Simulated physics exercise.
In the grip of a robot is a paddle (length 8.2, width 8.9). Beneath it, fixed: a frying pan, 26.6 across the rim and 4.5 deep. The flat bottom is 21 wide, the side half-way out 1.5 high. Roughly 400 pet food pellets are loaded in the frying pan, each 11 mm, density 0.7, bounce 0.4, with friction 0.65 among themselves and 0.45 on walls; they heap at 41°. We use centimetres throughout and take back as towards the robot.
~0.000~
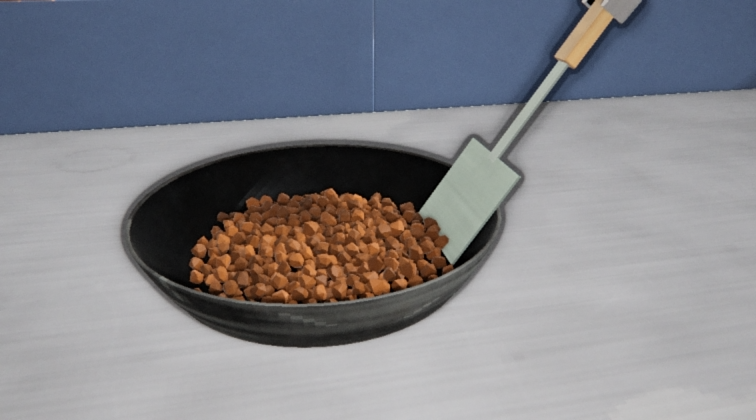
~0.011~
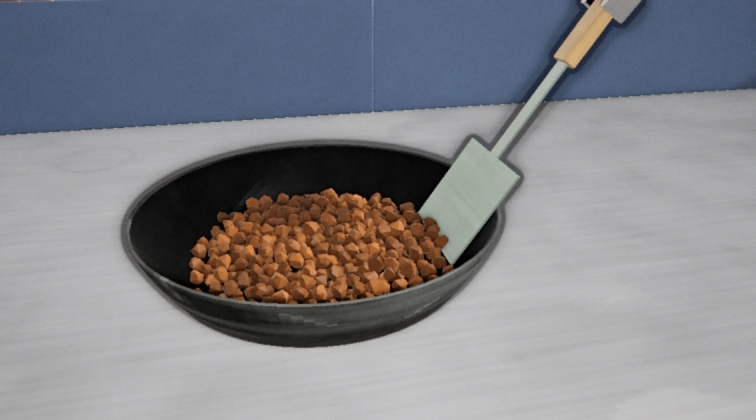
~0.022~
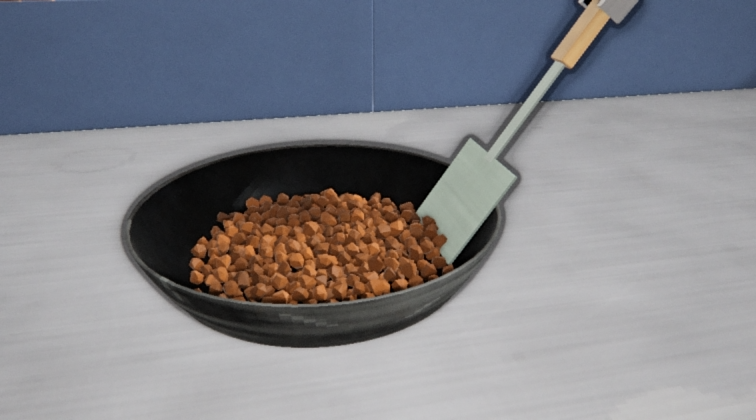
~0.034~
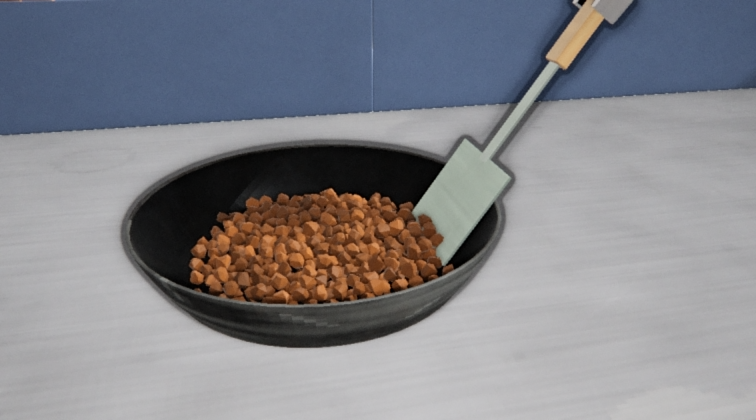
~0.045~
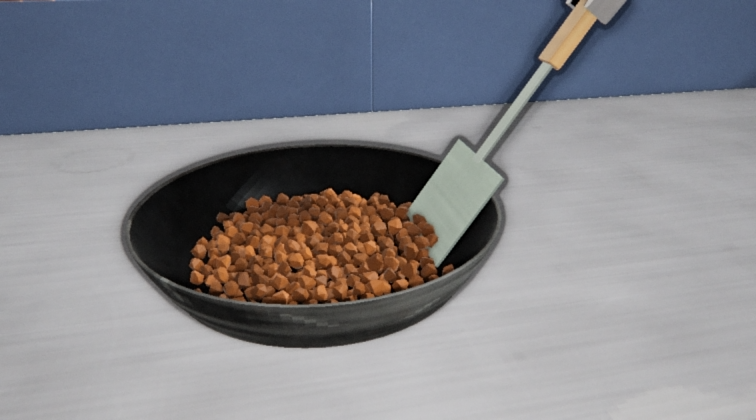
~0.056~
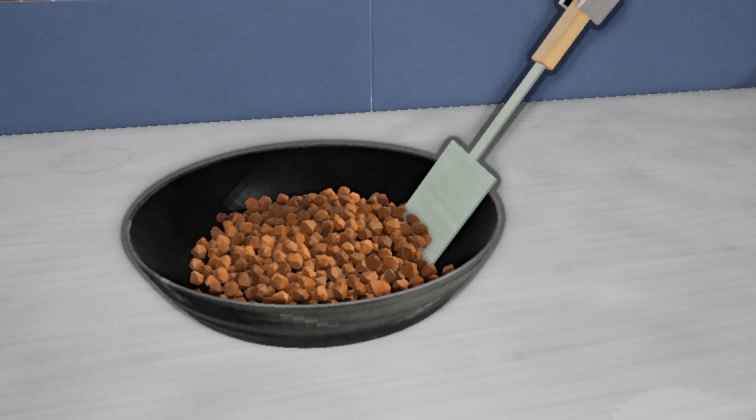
Pale green spatula with a wooden handle sliding slightly left through a heap of brown pellets in a black frying pan.
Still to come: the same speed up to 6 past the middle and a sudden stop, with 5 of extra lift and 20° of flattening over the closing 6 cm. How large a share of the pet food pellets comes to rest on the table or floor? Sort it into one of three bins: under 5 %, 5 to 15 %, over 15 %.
Bin: Under 5 %.
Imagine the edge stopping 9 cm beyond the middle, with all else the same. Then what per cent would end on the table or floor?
5 %, roughly.
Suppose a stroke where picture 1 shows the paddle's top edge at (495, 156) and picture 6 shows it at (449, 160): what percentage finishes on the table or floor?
It comes to something like 10 %, give or take.
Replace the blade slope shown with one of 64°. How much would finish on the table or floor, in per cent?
0 %.
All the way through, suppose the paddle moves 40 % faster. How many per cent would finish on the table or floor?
The share on the table or floor would be about 0 percent.
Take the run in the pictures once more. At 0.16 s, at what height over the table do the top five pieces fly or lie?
They are some 3 cm up.
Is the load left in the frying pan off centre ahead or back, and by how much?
I'd say it's roughly 5.0 cm toward the front.
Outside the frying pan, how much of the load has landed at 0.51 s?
Roughly 0 percent.
After 0.16 s, sloping 55°, highest piece 3 above the table; 403 in the frying pan.
After 0.26 s, sloping 47°, highest piece 4 above the table; 403 in the frying pan.
After 0.51 s, sloping 35°, highest piece 4 above the table; 403 in the frying pan.
After 1.56 s, sloping 35°, highest piece 4 above the table; 403 in the frying pan.
At rest, 403 in the frying pan. That is 0 % on the table or floor.
